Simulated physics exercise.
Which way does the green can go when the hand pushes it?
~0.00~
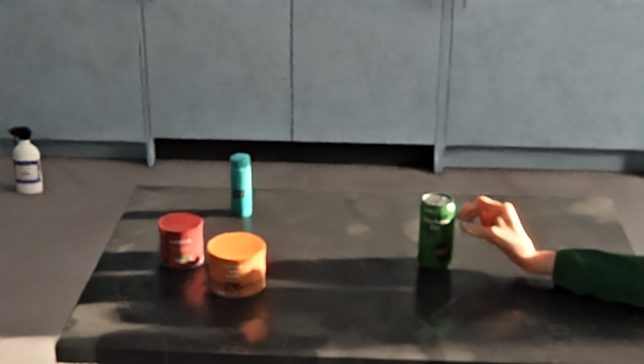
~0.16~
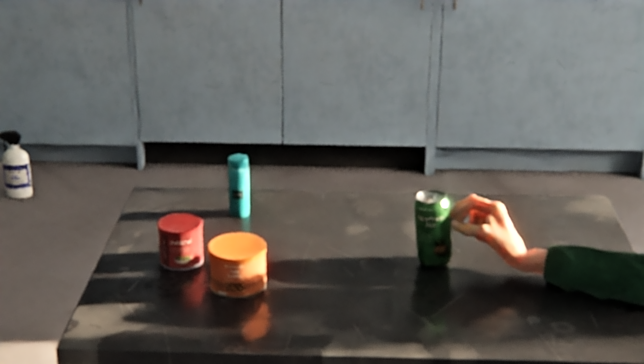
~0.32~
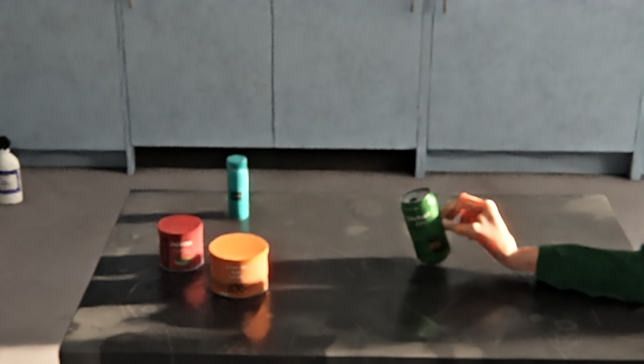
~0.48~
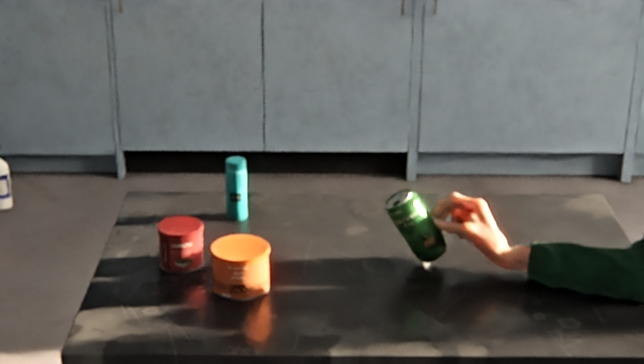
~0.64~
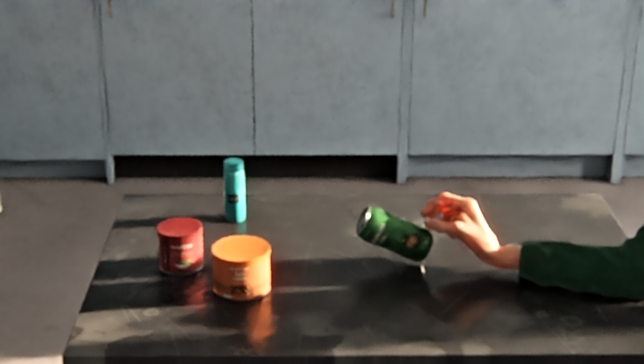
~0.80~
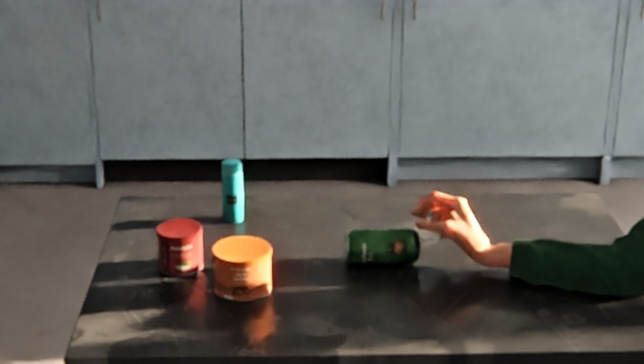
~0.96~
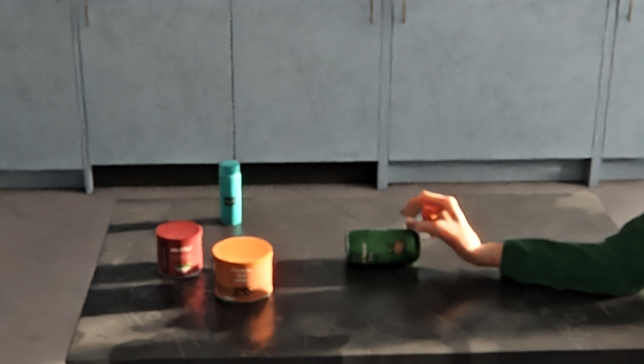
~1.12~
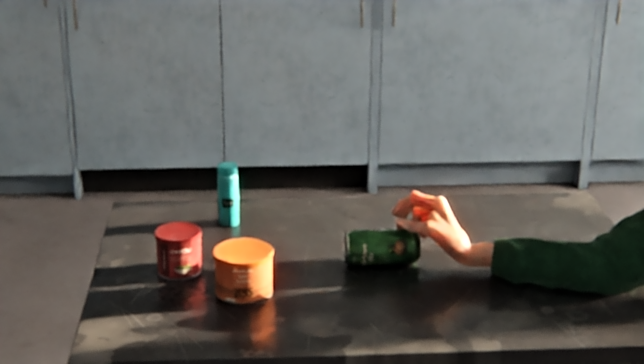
The green can tips and moves to the left, ending up lying on its side.
